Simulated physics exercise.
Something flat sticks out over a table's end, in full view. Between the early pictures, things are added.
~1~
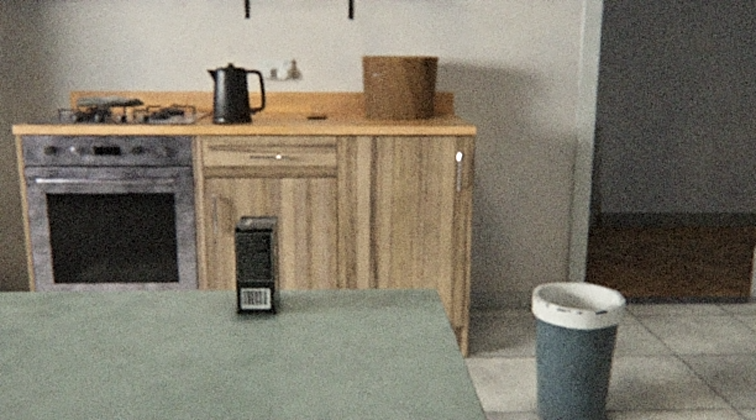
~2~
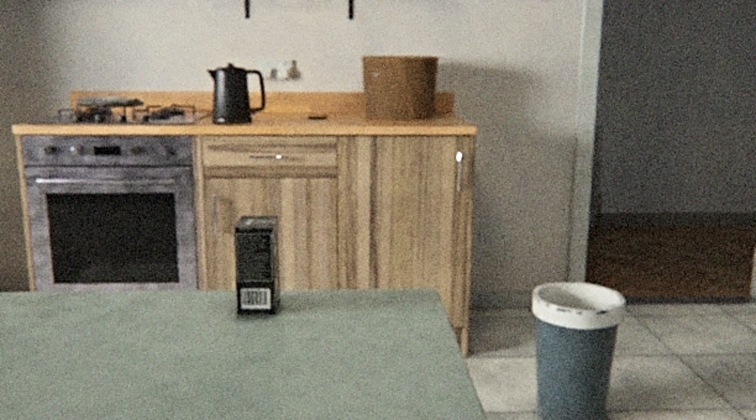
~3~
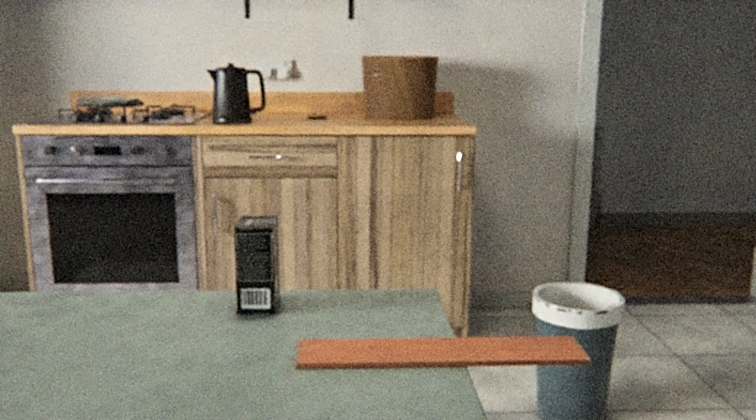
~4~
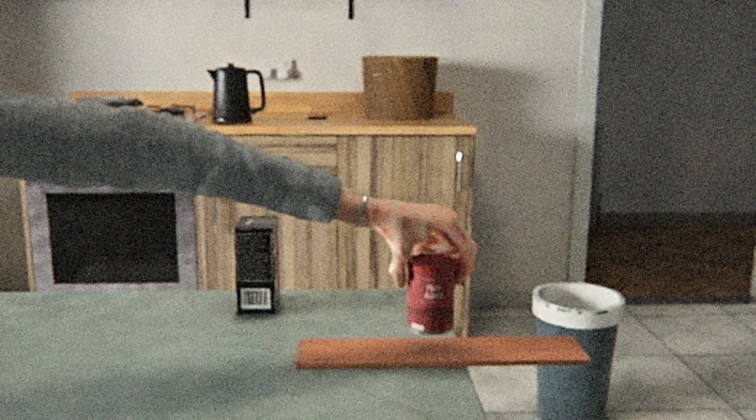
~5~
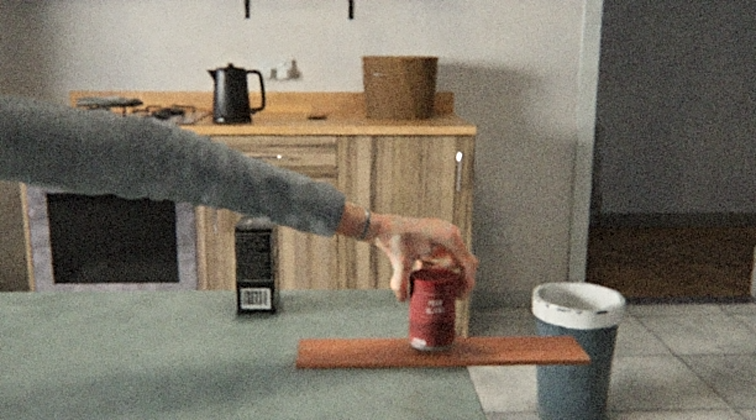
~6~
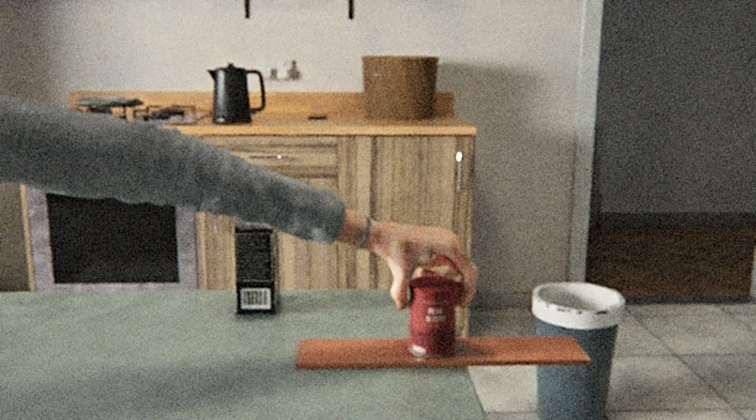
In a kitchen, an orange board appears over the table's edge and a hand lowers a red tin onto it.
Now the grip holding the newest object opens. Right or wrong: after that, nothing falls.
Right.
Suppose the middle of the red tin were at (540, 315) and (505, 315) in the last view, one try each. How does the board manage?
First try: It comes down; second try: It tips off the edge.
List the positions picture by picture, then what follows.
The last thing is not in view yet, in the first picture.
The last thing is not in view yet, in the second picture.
The last thing is not in view yet; orange board (441, 352), in the third picture.
Still above its spot; red tin (431, 294); orange board (441, 352), in the fourth picture.
Still above its spot; red tin (433, 308); orange board (441, 352), in the fifth picture.
Set down, still held; red tin (433, 316); orange board (441, 352), in the sixth picture.
Then, 0.30 s after the last picture, nothing has stirred.
Then, 0.70 s after the last picture, red tin resting near (433, 316).
At rest, all 3 in place. Seen from the same camera at the end, red tin near (433, 316). The board stays on the table.
